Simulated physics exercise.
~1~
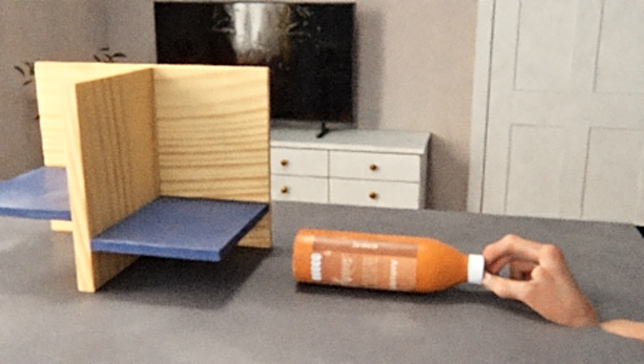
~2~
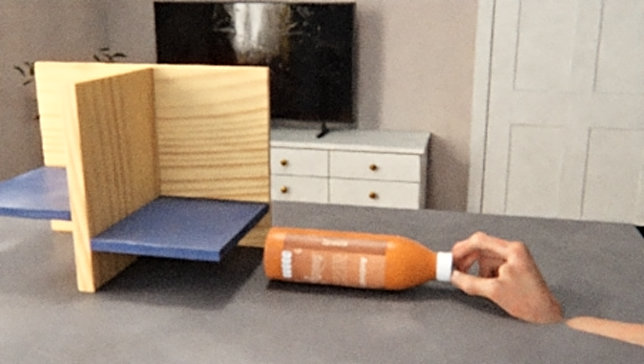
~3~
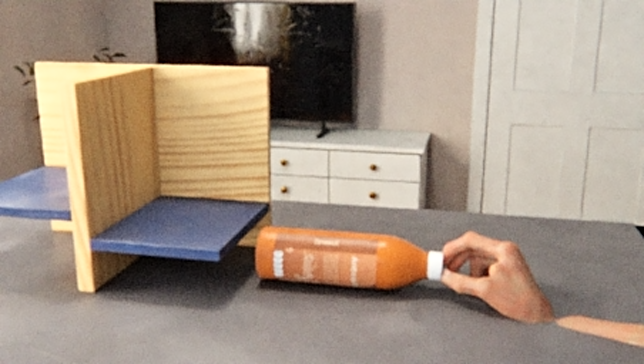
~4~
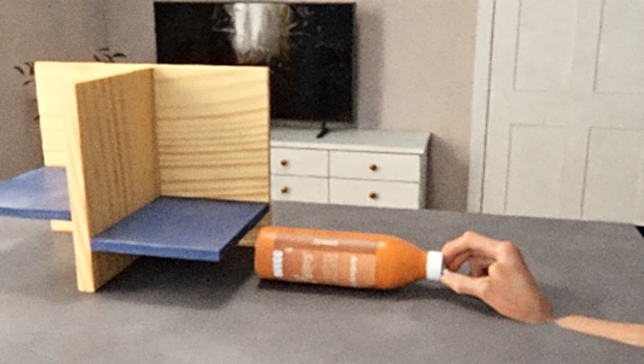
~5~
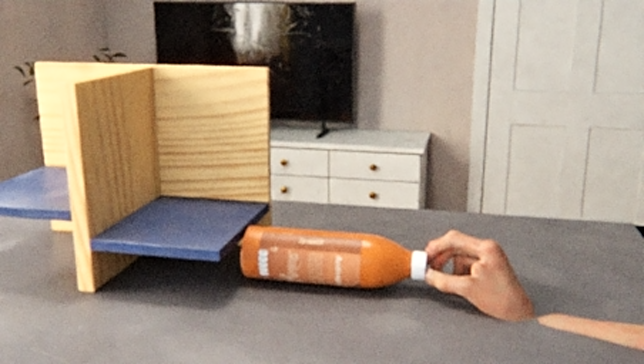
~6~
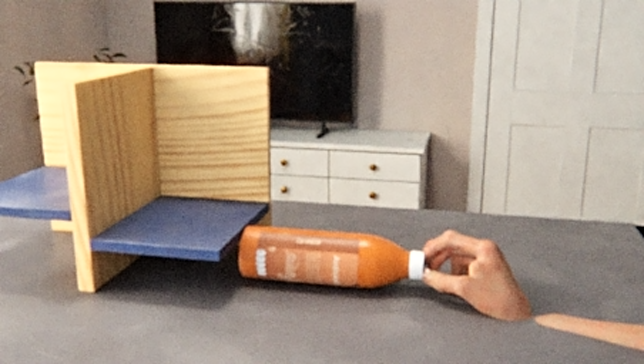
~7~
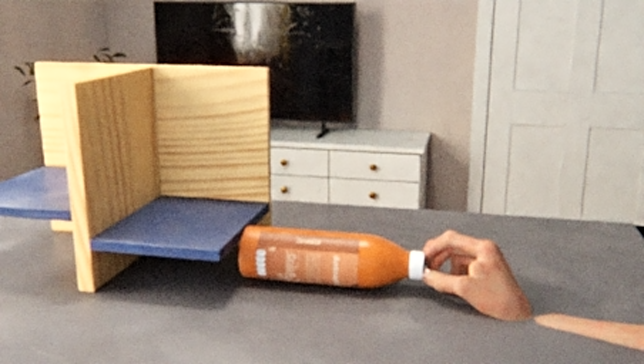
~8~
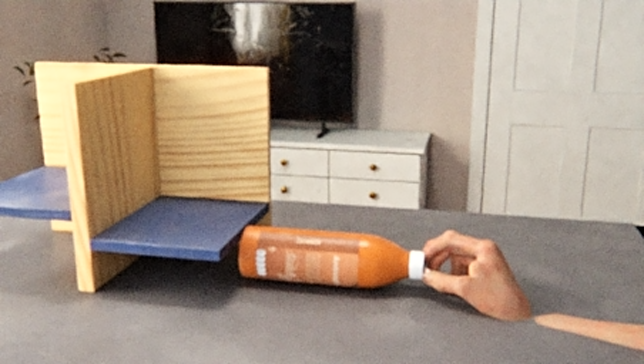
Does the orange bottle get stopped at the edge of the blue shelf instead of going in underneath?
Yes, the orange bottle catches on the edge of the blue shelf and stays outside, with the hand still holding its cap.
A hand holding an orange bottle by its white cap slid it on its side leftward across the gray table toward a low blue shelf on a wooden stand, but the bottle stopped at the shelf's edge and did not go under.
